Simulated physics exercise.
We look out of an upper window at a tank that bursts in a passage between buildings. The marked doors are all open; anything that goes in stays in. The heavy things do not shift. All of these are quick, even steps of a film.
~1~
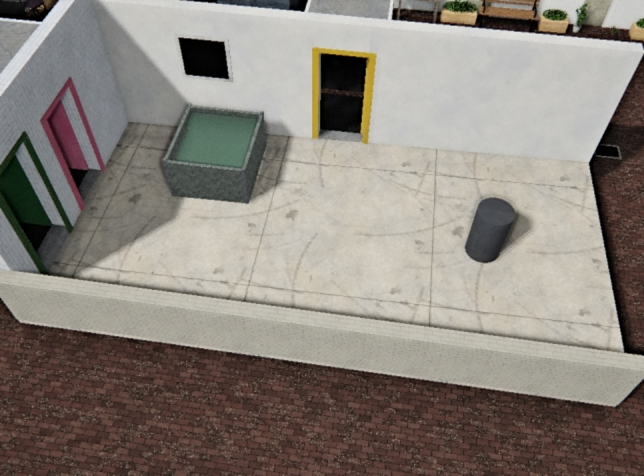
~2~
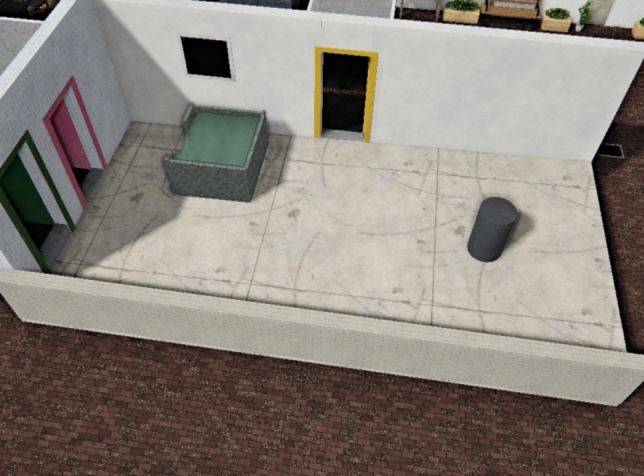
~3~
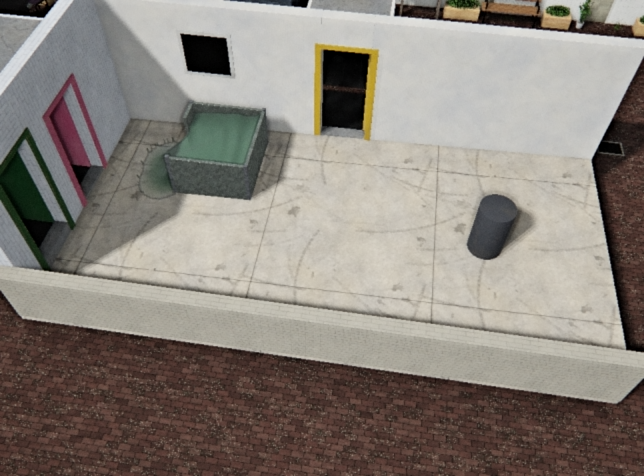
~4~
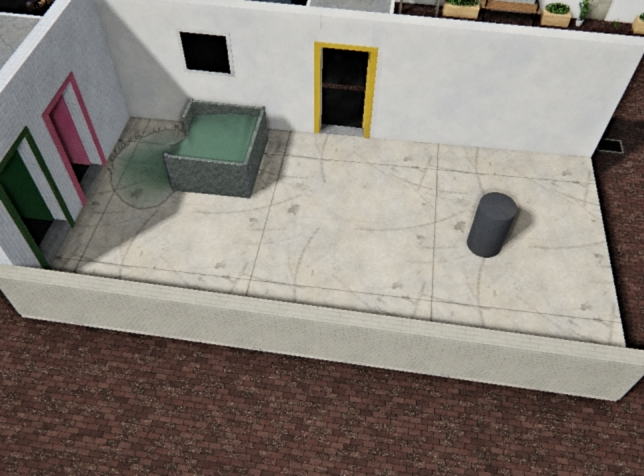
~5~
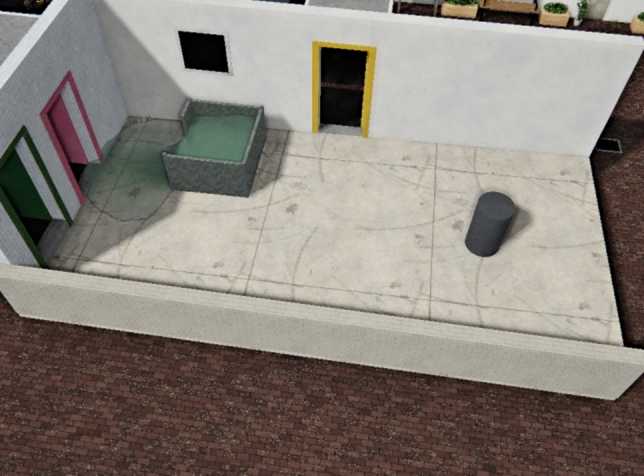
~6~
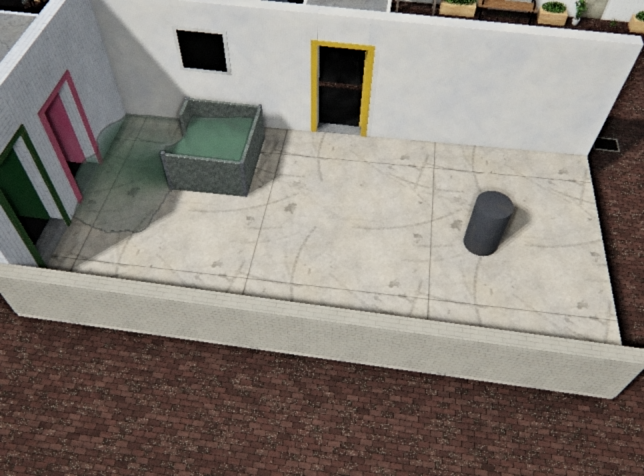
Greenish water stood still in a square stone tank, then poured out through a gap in its left side and spread in a widening pool across the pale floor toward the pink and green doorways.
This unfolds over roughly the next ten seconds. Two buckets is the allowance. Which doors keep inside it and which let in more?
One by one: Most likely the green door will not exceed two buckets, most likely the pink door will exceed two buckets, most likely the yellow door will not exceed two buckets.
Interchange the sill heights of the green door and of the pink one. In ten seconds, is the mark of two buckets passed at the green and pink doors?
Then the green door overshoots and the pink door overshoots.
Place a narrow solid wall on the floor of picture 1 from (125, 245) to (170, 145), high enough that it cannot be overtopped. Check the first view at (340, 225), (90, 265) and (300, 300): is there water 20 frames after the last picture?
Reading the points as listed, I get left untouched, then deluged, then deluged.
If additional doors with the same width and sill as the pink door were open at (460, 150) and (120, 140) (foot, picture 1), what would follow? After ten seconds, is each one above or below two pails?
In order: Falls short; overshoots.
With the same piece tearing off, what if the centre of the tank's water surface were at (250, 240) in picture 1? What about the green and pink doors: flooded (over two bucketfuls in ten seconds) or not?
Green: Above; pink: Above.
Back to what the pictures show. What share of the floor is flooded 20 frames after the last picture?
Near 30 in a hundred.
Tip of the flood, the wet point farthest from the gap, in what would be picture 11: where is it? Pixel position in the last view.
The farthest wet point should be near (32, 295).
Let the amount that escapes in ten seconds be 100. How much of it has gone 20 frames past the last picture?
About 75 per cent.
A moment on, water covers 15 % of the floor; the green door wet at the sill, nothing in, the pink door far over two buckets in, the yellow door not reached.
Next, water covers 15 % of the floor; the green door wet at the sill, nothing in, the pink door far over two buckets in, the yellow door not reached.
Then, water covers 30 % of the floor; the green door wet at the sill, nothing in, the pink door far over two buckets in, the yellow door wet at the sill, nothing in.
Later, water covers 55 % of the floor; the green door wet at the sill, nothing in, the pink door far over two buckets in, the yellow door wet at the sill, nothing in.
In the end, water covers 55 % of the floor; the green door wet at the sill, nothing in, the pink door far over two buckets in, the yellow door wet at the sill, nothing in.
